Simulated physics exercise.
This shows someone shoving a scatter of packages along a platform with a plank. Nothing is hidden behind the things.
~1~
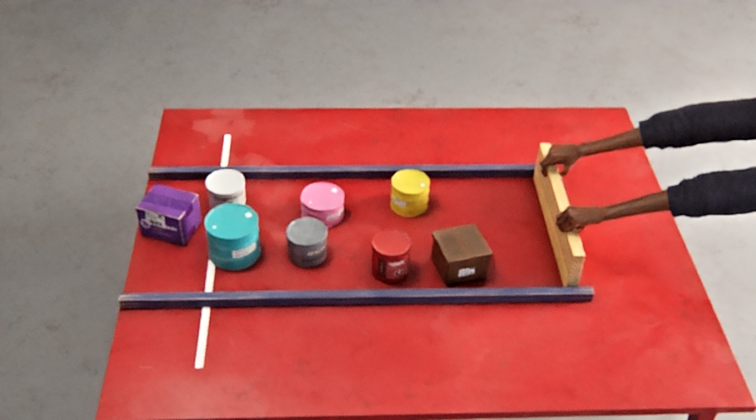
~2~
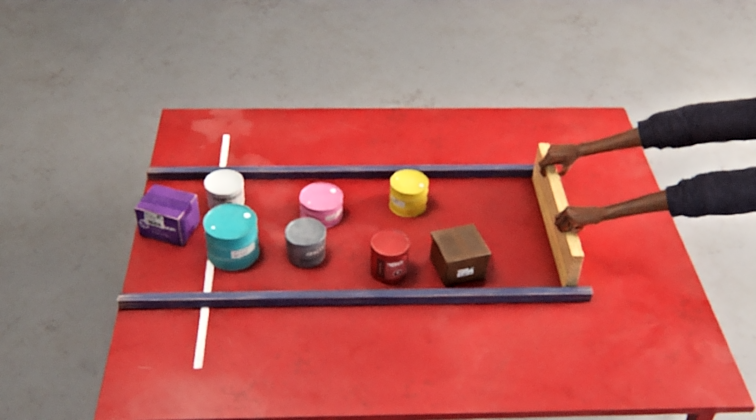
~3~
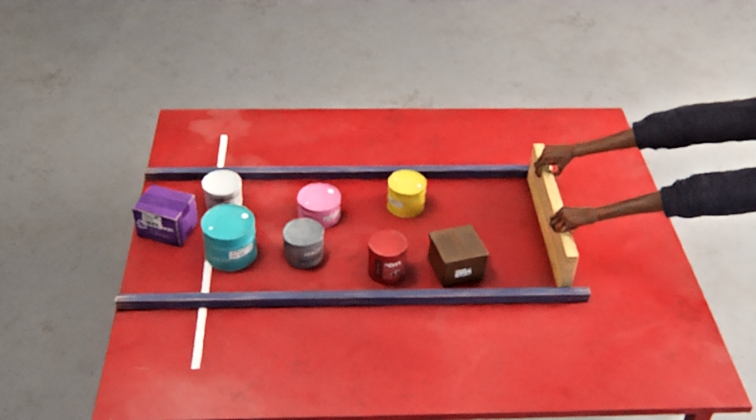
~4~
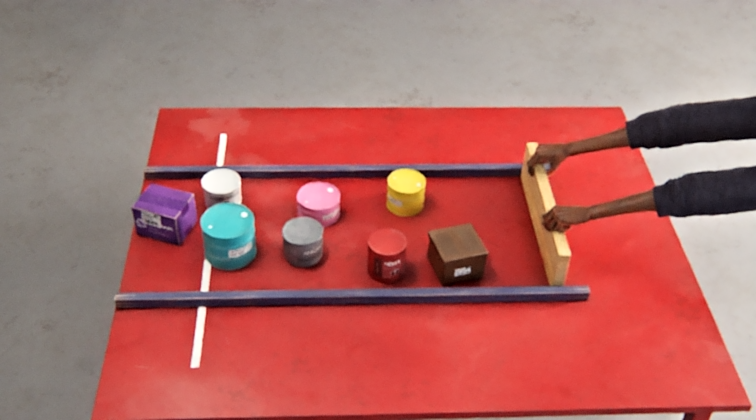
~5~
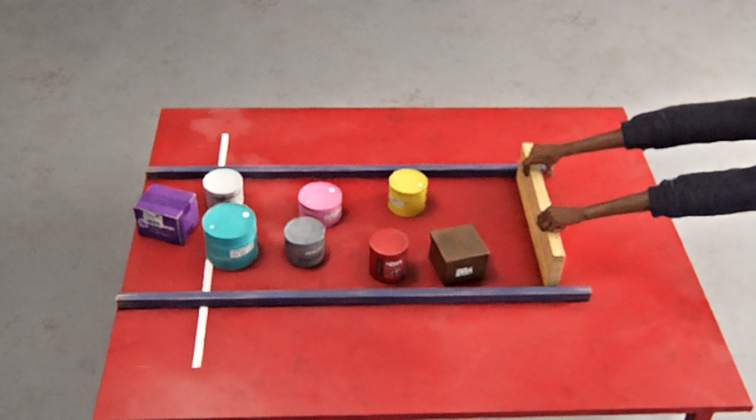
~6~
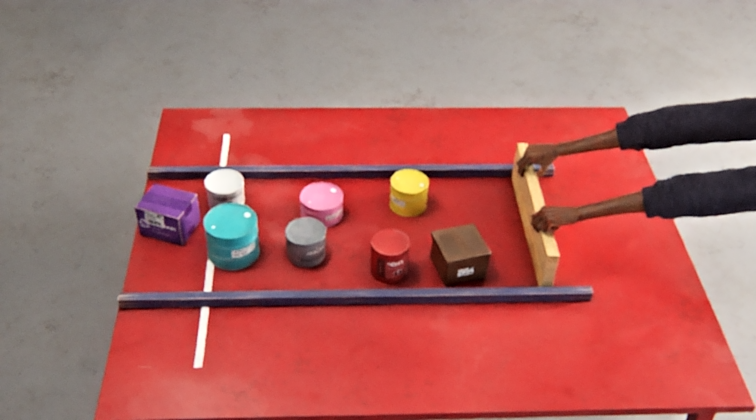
A wooden plank, gripped by two hands at the right end of a red table, slides slowly a short way left between two dark rails. The scattered tubs and boxes ahead of it, some near a white tape line, stay in place, and a gap still separates them from the plank.
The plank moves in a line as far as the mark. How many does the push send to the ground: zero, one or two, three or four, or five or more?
The number that fall off is one or two.
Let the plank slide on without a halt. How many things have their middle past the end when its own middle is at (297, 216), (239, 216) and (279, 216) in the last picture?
Place by place, 0, 1 and 0.
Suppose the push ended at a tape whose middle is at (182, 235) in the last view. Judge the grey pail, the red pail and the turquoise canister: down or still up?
The grey pail comes down; the red pail comes down; the turquoise canister is lost.
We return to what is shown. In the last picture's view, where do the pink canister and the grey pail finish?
The pink canister stops around (177, 215); the grey pail around (148, 236).
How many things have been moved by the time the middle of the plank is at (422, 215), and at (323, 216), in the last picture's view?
The counts are 3 and 6.
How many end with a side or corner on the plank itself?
In contact: 2.
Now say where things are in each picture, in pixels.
In the first frame, purple parcel (169, 215); white pail (226, 192); turquoise canister (233, 237); plank (557, 214); tape (215, 235).
In the second frame, white pail (225, 192); grey pail (306, 243).
In the third frame, turquoise canister (230, 238); pink canister (319, 206).
In the fourth frame, purple parcel (165, 214); plank (544, 213).
In the fifth frame, white pail (224, 191); red pail (388, 256).
In the sixth frame, purple parcel (168, 214); white pail (225, 191); turquoise canister (232, 237); plank (533, 214); tape (214, 235).
Soon after, none off yet; purple parcel at rest near (168, 214); white pail at rest near (225, 191); turquoise canister at rest near (232, 237).
After that, none off yet; purple parcel displaced a little near (147, 210); white pail displaced a little near (217, 187); turquoise canister displaced about its own width near (161, 239).
In the end, the number that fall off is one or two; gone, turquoise canister and purple parcel.
